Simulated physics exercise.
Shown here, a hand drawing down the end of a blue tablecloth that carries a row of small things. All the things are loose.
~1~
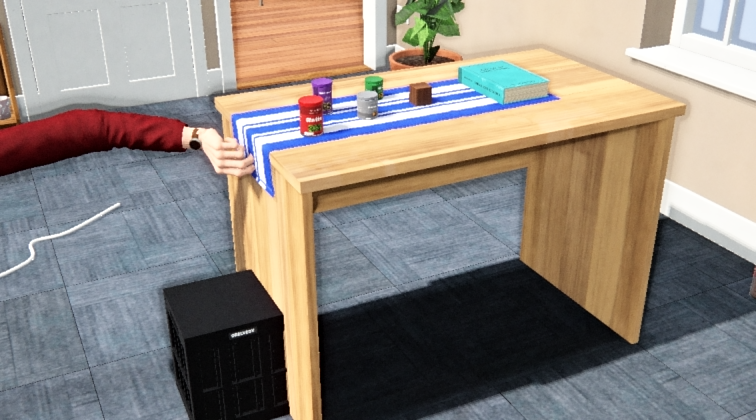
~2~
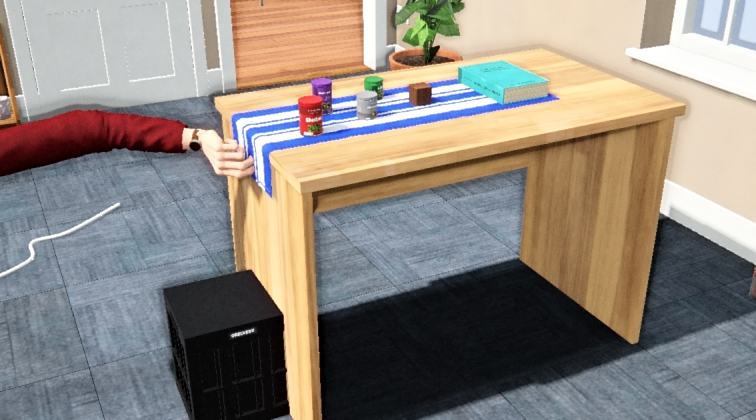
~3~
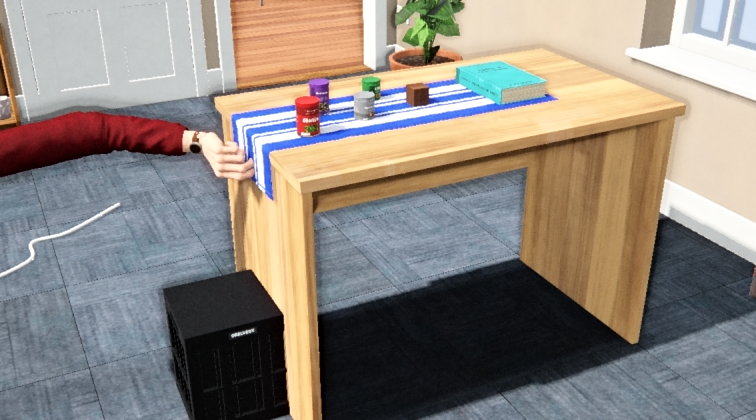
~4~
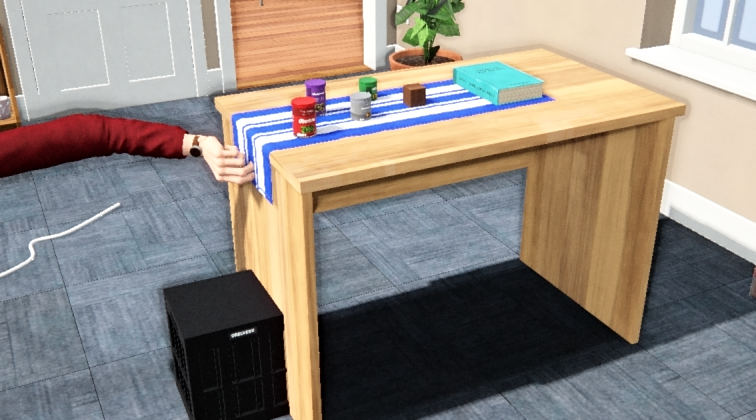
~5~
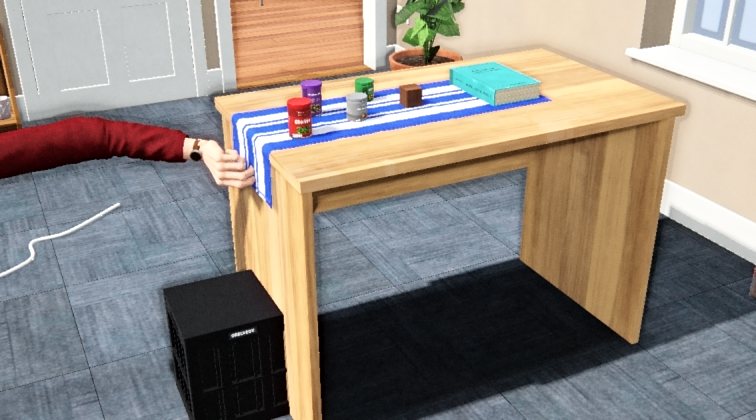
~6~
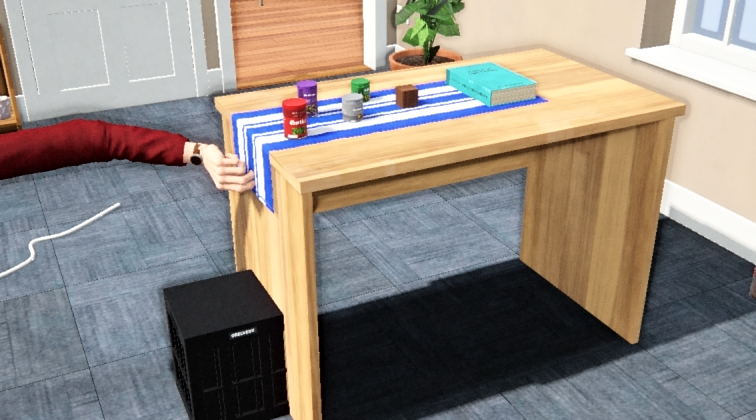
In this clip, a hand in a red sleeve pulls down the end of a blue and white striped cloth at a wooden table's left edge, and the cans, pots, brown cube and teal book on it shift slightly left.
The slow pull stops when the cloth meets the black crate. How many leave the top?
The answer is three.
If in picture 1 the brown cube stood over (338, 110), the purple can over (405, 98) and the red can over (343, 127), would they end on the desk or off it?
The brown cube is carried off, the purple can stays on, the red can comes down.
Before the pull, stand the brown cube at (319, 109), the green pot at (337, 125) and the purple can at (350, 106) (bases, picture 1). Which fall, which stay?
The brown cube drops off; the green pot drops off; the purple can goes over.
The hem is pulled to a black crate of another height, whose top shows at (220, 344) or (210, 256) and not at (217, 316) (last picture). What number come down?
Over the edge go 4 and 1.
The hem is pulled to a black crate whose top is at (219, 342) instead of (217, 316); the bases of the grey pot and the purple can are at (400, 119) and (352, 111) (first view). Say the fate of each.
The grey pot is carried off, the purple can drops off.
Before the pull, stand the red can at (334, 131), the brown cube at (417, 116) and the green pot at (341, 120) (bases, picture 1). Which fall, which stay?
The red can falls, the brown cube does not fall, the green pot comes down.
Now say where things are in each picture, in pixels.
The first frame shows hem (273, 198); red can (310, 99); purple can (322, 81); grey pot (367, 94); green pot (374, 79); brown cube (421, 85); top of the crate (217, 316).
The second frame shows hem (272, 199); red can (310, 99).
The third frame shows hem (274, 201); purple can (319, 82).
The fourth frame shows hem (273, 205); grey pot (361, 95); top of the crate (217, 316).
The fifth frame shows hem (272, 210); green pot (364, 80).
The sixth frame shows hem (274, 214); red can (294, 102); purple can (307, 83); grey pot (353, 96); green pot (360, 81); brown cube (407, 87).
A little later, hem near (256, 251); red can gone.
Next, hem on the crate; red can, purple can and grey pot gone.
When it is over, hem on the crate; red can, purple can and grey pot gone. Over the edge go three.
